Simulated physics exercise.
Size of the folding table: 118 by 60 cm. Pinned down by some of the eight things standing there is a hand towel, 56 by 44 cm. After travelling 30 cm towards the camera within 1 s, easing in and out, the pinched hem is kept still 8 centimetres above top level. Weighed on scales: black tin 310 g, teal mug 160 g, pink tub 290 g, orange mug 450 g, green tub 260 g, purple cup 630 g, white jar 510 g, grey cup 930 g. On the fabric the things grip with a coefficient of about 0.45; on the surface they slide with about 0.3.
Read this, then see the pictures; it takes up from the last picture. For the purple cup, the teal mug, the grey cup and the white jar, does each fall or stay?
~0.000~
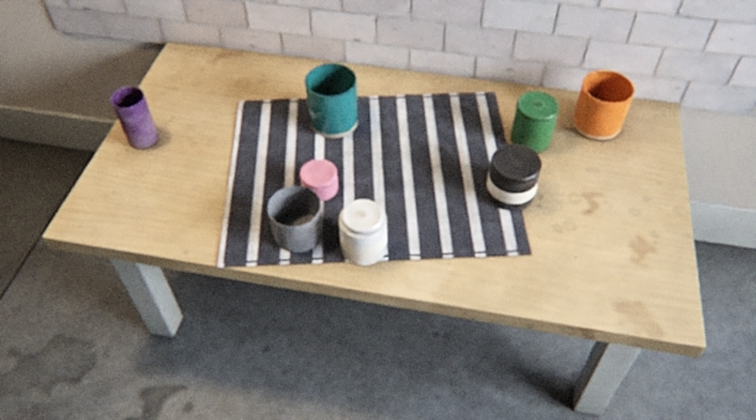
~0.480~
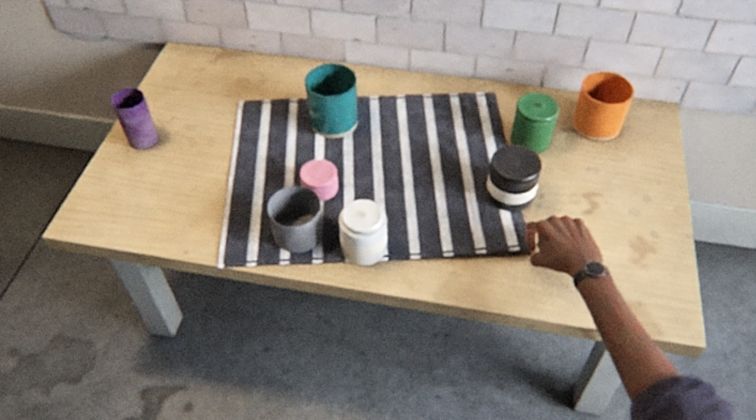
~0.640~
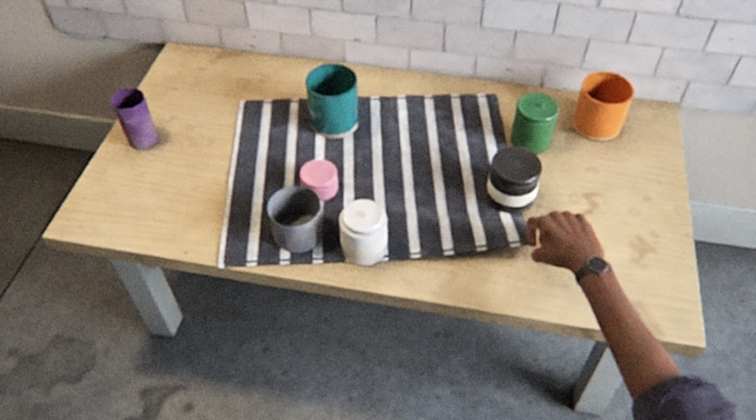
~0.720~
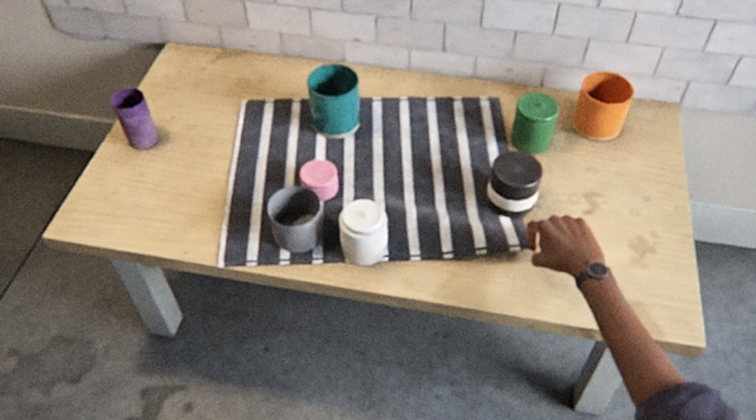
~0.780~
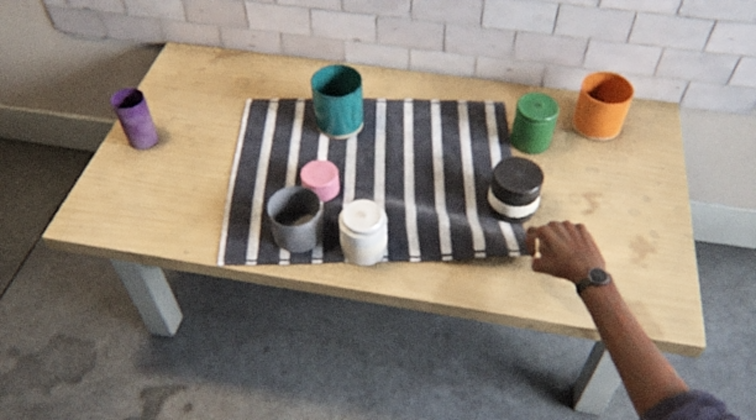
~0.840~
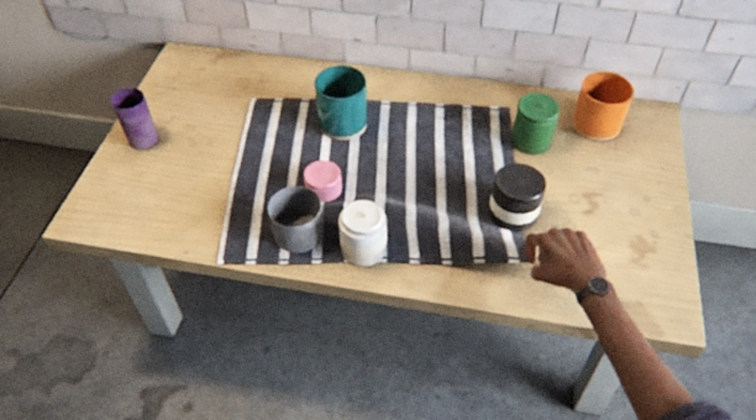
The purple cup stays, the teal mug stays, the grey cup stays, the white jar falls.
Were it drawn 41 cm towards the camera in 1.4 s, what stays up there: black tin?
Outcome: Black tin leaves the top.
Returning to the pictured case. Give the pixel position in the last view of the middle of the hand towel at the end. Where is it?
It sits near (448, 243) in pixels.
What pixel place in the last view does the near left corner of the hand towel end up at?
(255, 250).
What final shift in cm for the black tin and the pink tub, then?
About: Black tin over the edge, pink tub 20 cm.
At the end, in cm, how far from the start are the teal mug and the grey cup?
Net displacement - teal mug 30 cm, grey cup 10 cm.
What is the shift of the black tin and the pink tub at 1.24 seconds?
Black tin 25 cm, pink tub 10 cm.
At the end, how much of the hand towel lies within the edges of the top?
Roughly 80%.
At 1.0 s, 100 % of the hand towel is still over the top; teal mug 8 cm off its start, white jar 2 cm off its start, black tin 13 cm off its start.
At 1.2 s, 90 % of the hand towel is still over the top; teal mug 18 cm off its start, white jar 8 cm off its start, grey cup 4 cm off its start.
At 1.4 s, 85 % of the hand towel is still over the top; teal mug 25 cm off its start at (436, 134), white jar 15 cm off its start at (371, 315), grey cup 8 cm off its start at (329, 228).
At 1.6 s, 80 % of the hand towel is still over the top; teal mug 30 cm off its start, white jar over the edge, grey cup 11 cm off its start.
At 3.2 s, 80 % of the hand towel is still over the top; teal mug 30 cm off its start at (454, 146), white jar over the edge, grey cup 11 cm off its start at (338, 237), purple cup 0 cm off its start at (128, 99).
